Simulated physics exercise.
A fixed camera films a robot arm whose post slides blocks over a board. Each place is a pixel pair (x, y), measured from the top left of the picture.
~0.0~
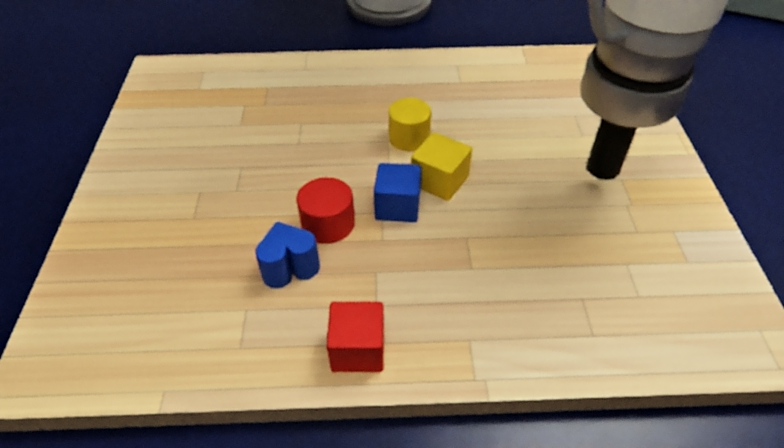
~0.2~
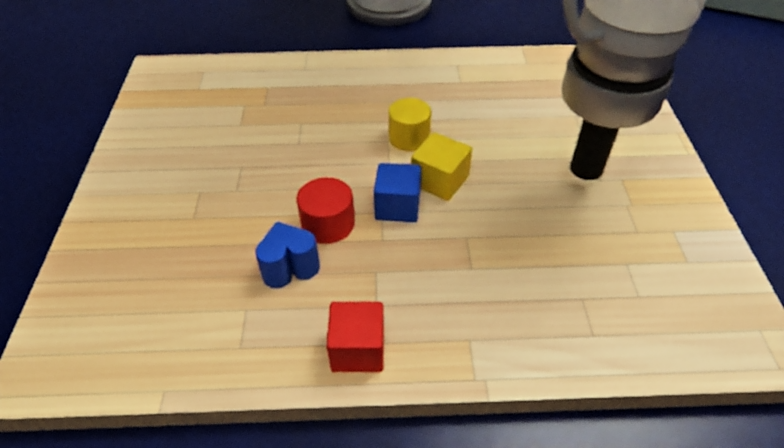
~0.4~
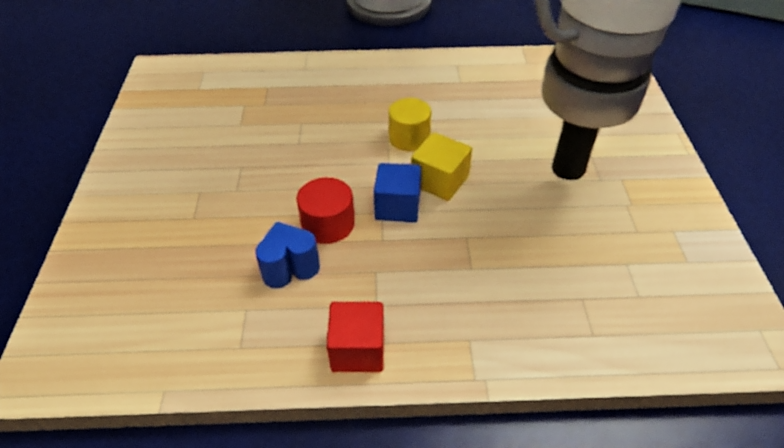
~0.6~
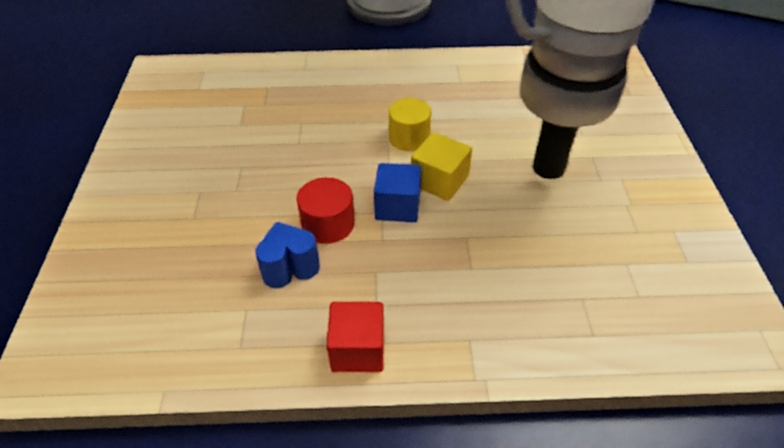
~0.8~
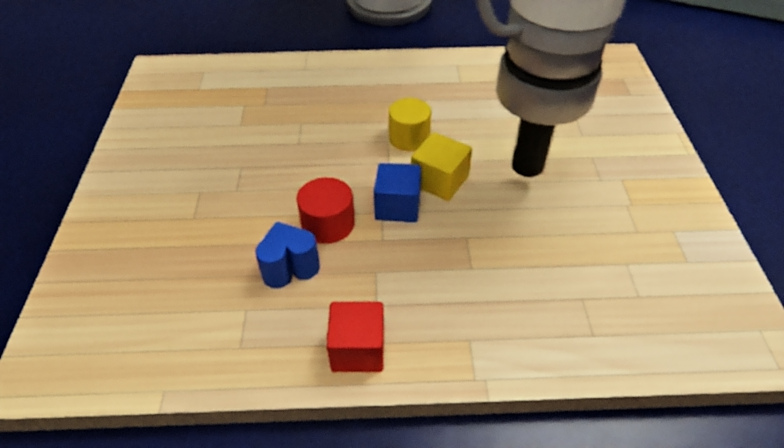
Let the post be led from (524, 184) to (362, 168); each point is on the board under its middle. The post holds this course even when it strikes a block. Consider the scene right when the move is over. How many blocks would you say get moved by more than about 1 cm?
One block moves.
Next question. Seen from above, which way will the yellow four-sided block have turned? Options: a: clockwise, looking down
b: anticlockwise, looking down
Choice b: Anticlockwise, looking down.
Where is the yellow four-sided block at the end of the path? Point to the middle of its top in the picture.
I'd place it at (321, 148), taking the centre of its top.
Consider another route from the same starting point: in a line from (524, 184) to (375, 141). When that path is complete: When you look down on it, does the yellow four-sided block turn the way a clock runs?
I believe not.
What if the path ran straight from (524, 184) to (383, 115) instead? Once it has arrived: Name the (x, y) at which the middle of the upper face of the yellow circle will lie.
(350, 97)
What follows on the original path. One third of the way, post (471, 161); yellow four-sided block (430, 150), turned 15° anticlockwise.
Two thirds of the way, post (414, 155); yellow four-sided block (374, 147), turned 35° anticlockwise.
At the end, post (361, 151); blue four-sided block not moved; yellow four-sided block (321, 148), turned 55° anticlockwise.
